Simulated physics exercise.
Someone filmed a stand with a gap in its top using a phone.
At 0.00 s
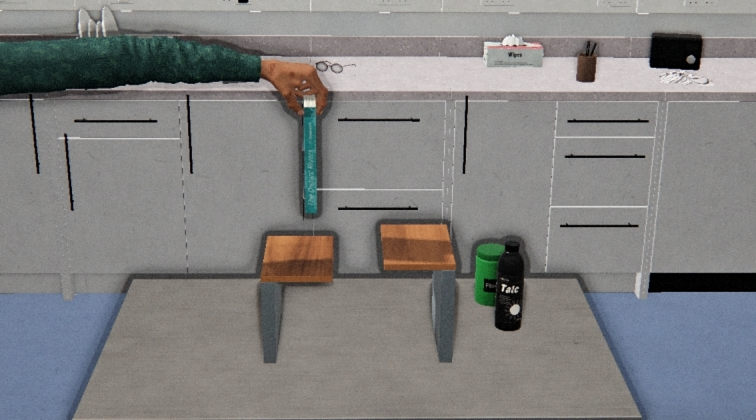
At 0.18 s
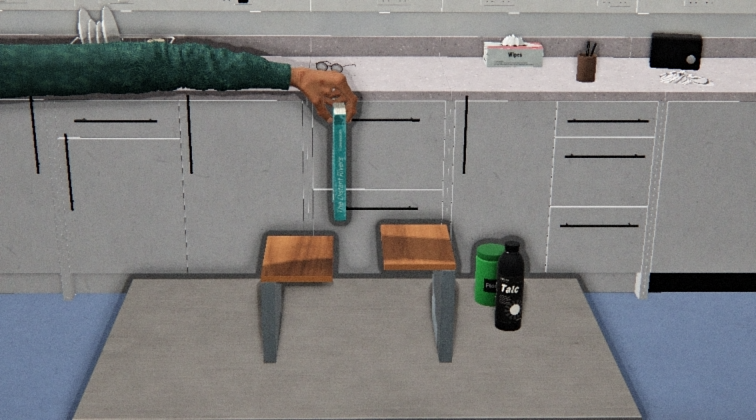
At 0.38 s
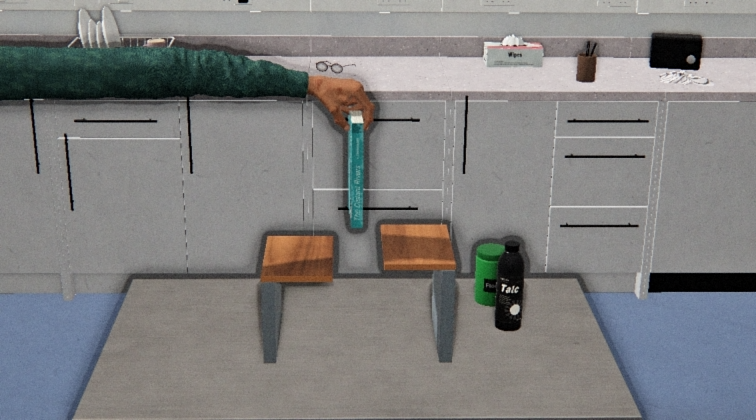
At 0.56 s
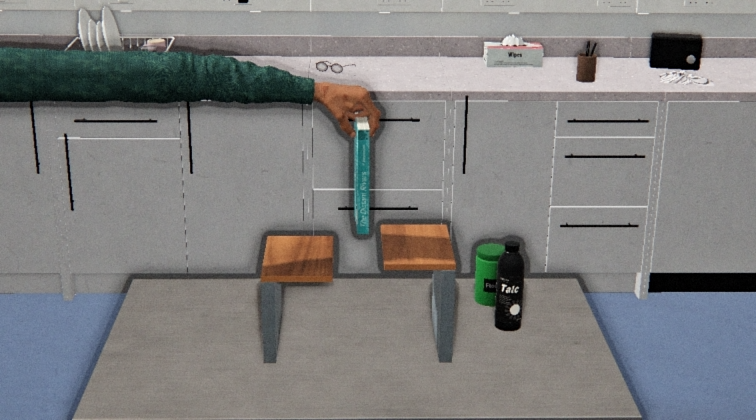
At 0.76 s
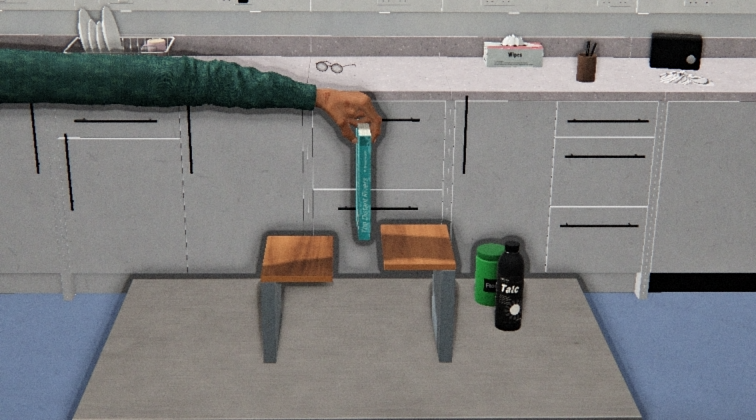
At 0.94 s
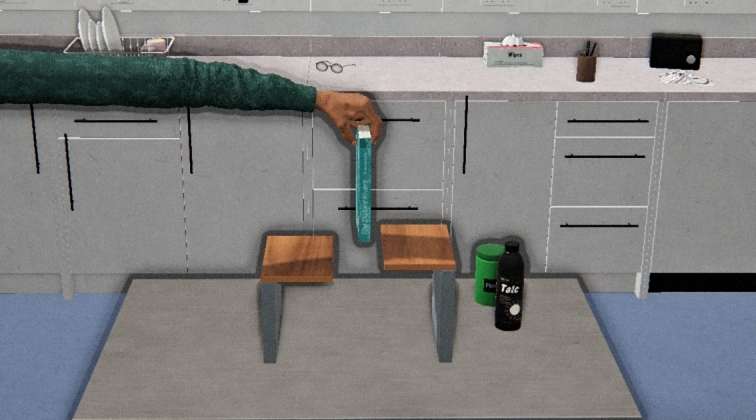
A hand in a green sleeve moving an upright turquoise book rightward and slightly down, then holding it still above a gapped stand.
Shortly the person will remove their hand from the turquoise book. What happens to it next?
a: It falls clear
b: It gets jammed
a, it falls clear.
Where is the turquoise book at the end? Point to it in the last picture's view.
It winds up at roughly (363, 293).
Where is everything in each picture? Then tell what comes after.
In the first frame, being brought over the gap; turquoise book (310, 152); black bottle (510, 285).
In the second frame, being brought over the gap; turquoise book (339, 159); black bottle (510, 285).
In the third frame, being brought over the gap; turquoise book (356, 167); black bottle (510, 285).
In the fourth frame, being brought over the gap; turquoise book (362, 173); black bottle (510, 285).
In the fifth frame, held still over the gap; turquoise book (363, 179); black bottle (510, 285).
In the sixth frame, held still over the gap; turquoise book (363, 181); black bottle (510, 285).
By 1.14 s, turquoise book moved about its own width near (363, 221).
By 1.24 s, turquoise book moved well along near (363, 294).
By 1.34 s, turquoise book moved well along near (363, 289).
When it is over (1.9 s), moved from the start, turquoise book; the other 2 as before. End places, in pixels of the last picture, turquoise book near (363, 293). The book goes down the gap.
